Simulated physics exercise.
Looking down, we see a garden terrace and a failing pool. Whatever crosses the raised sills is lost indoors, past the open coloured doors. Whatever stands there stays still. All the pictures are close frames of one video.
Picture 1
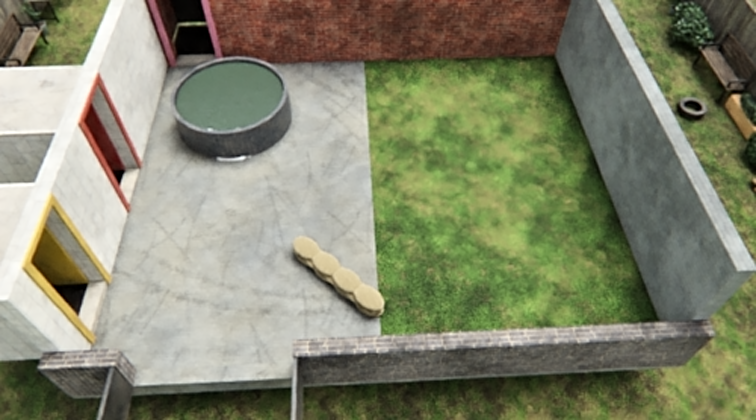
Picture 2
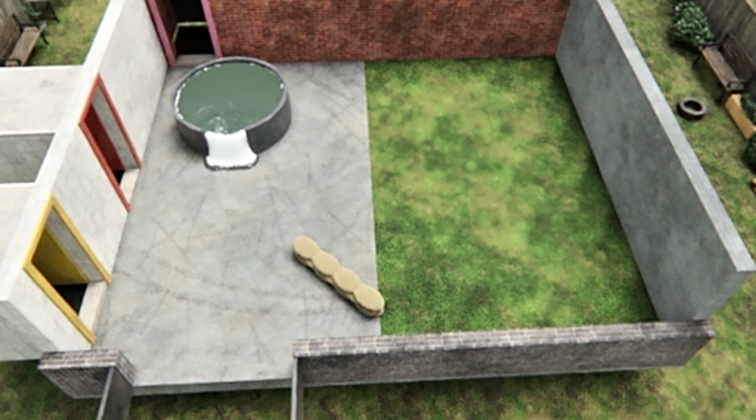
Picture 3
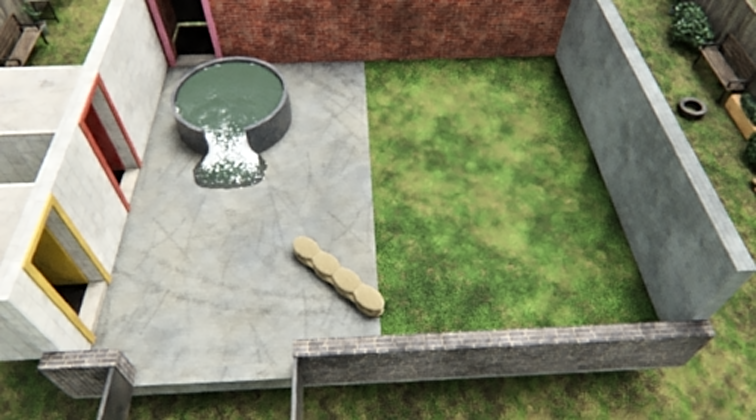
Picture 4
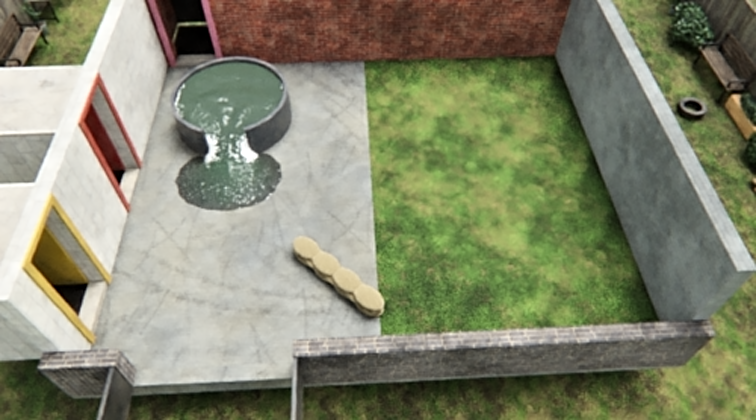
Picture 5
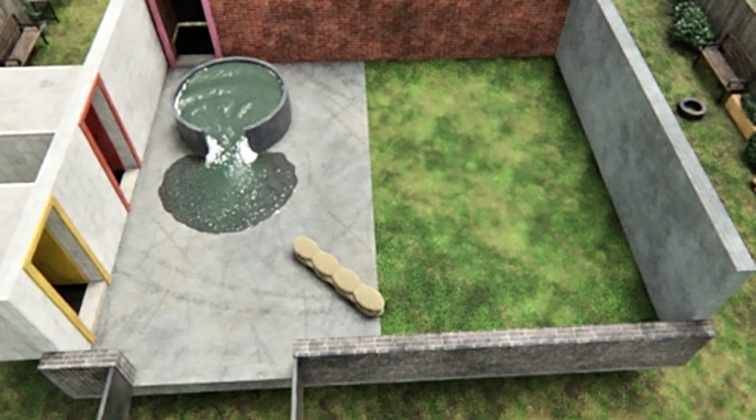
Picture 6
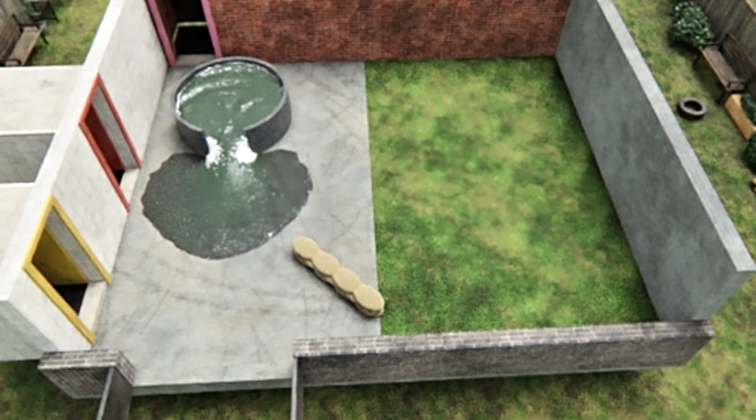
Water sat still in the round pool on the concrete terrace, then poured out through a gap in its near side and spread across the paving into a wide, dark puddle near the tan bolsters.
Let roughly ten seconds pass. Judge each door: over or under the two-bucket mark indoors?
My call: Pink door, under; red door, under; yellow door, under.
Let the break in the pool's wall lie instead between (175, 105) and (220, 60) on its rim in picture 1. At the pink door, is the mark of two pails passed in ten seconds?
The pink one ends up above.
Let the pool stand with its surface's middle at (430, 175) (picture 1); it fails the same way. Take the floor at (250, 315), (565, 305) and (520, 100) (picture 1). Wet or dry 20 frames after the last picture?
Result: Inundated; inundated; spared.
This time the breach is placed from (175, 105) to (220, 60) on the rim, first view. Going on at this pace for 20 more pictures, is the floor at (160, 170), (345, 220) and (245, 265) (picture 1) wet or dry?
In turn: Swamped, untouched, swamped.
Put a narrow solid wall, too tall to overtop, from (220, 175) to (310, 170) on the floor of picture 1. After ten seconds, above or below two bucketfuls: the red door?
Result for red - over the threshold.
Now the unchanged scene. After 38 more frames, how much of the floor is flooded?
About 40 in a hundred.
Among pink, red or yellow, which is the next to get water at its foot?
The one in red.
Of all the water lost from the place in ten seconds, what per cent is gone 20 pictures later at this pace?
Near 30 in a hundred.
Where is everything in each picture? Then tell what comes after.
Still water in the round pool at (230, 96), in the first picture.
Water pours out at (229, 150) and has run to (256, 157), in the second picture.
The front is at (253, 181), out from the gap at (229, 151), in the third picture.
Water pours out at (229, 151) and has run to (251, 202), in the fourth picture.
The front is at (238, 227), out from the gap at (229, 150), in the fifth picture.
The front is at (209, 255), out from the gap at (229, 150), in the sixth picture.
A moment on, water covers 20 % of the floor; the pink door not reached, the red door wet at the sill, nothing in, the yellow door not reached.
Next, water covers 30 % of the floor; the pink door not reached, the red door under two buckets in, the yellow door wet at the sill, nothing in.
Then, water covers 35 % of the floor; the pink door not reached, the red door under two buckets in, the yellow door wet at the sill, nothing in.
Later, water covers 40 % of the floor; the pink door not reached, the red door under two buckets in, the yellow door wet at the sill, nothing in.
In the end, water covers 50 % of the floor; the pink door not reached, the red door under two buckets in, the yellow door wet at the sill, nothing in.
